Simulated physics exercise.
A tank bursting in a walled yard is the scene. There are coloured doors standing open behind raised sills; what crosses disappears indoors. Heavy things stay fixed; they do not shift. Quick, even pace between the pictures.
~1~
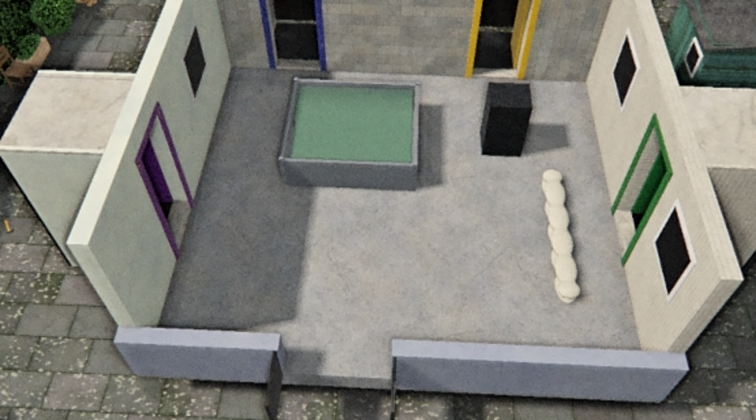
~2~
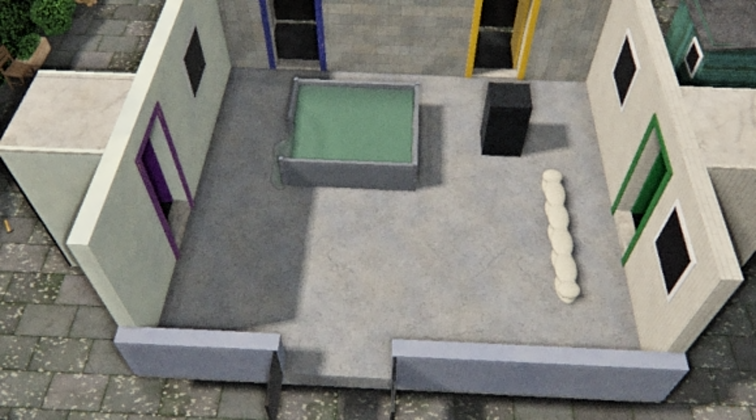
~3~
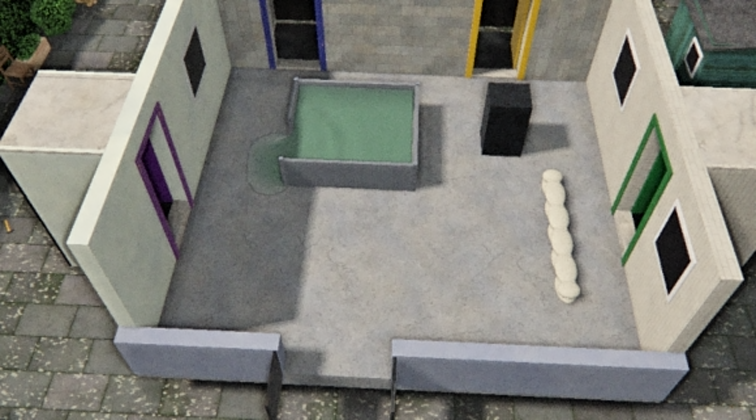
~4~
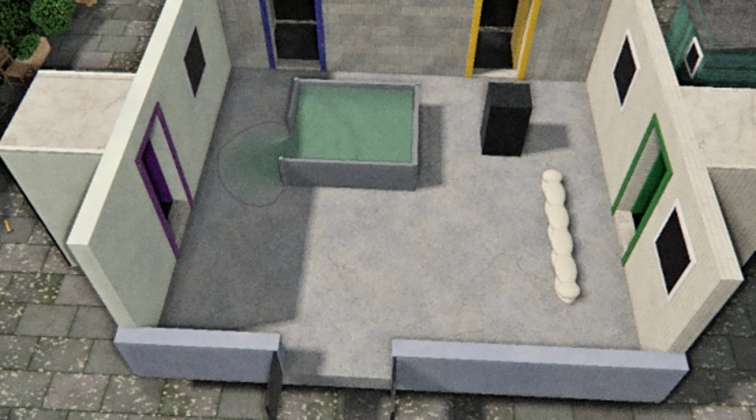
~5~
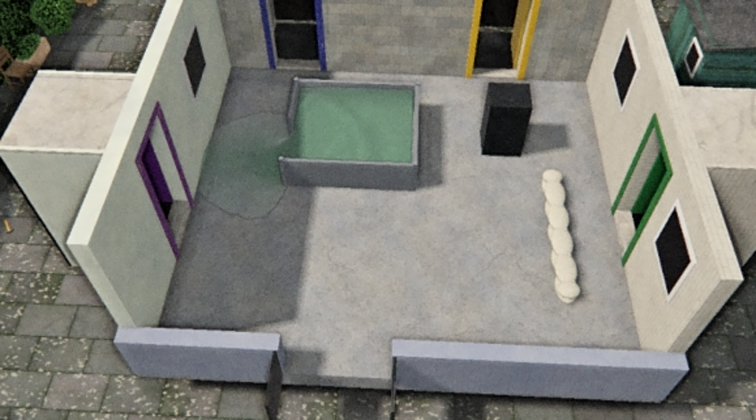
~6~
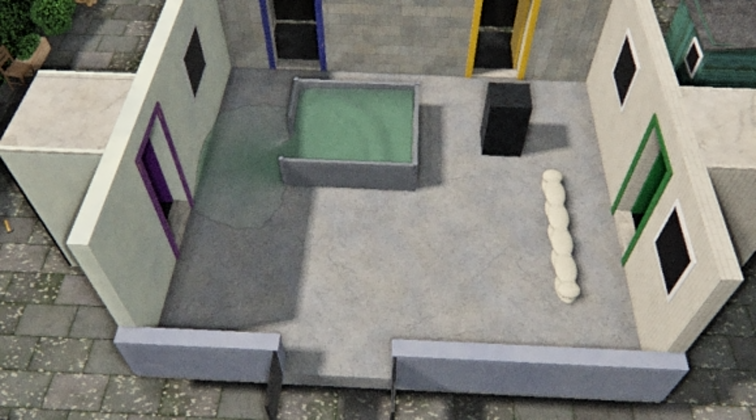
In a walled yard, green water pours from a tank's left side and spreads toward the purple door.
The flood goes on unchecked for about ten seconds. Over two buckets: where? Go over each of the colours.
The green door swallows an okay amount of water; the yellow door swallows an okay amount of water; the purple door swallows an okay amount of water; the blue door swallows too much water.
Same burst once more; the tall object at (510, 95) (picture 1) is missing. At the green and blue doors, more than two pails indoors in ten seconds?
Check: Green does not pass it; blue goes past it.
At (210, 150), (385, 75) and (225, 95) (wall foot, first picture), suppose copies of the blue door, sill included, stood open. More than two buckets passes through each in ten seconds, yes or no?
First crosses the line, second stays short of it, third stays short of it.
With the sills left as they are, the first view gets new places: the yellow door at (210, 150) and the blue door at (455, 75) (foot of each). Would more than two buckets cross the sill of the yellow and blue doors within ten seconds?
Looking at it, the yellow door tops the limit, and the blue door fails to reach the limit.
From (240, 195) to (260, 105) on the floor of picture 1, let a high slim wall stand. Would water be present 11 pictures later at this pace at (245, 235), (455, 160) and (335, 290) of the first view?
Results in sequence: Swamped / bone-dry / swamped.
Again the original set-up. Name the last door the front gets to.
That would be the door marked green.
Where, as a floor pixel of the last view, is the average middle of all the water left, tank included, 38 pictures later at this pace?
(338, 178).
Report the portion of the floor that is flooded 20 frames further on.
About 35 %.
A moment on, water covers 10 % of the floor; the green door not reached, the yellow door not reached, the purple door wet at the sill, nothing in, the blue door not reached.
Next, water covers 20 % of the floor; the green door not reached, the yellow door not reached, the purple door wet at the sill, nothing in, the blue door wet at the sill, nothing in.
Then, water covers 35 % of the floor; the green door not reached, the yellow door not reached, the purple door wet at the sill, nothing in, the blue door under two buckets in.
Later, water covers 70 % of the floor; the green door not reached, the yellow door wet at the sill, nothing in, the purple door wet at the sill, nothing in, the blue door over two buckets in.
In the end, water covers 90 % of the floor; the green door wet at the sill, nothing in, the yellow door under two buckets in, the purple door wet at the sill, nothing in, the blue door over two buckets in.
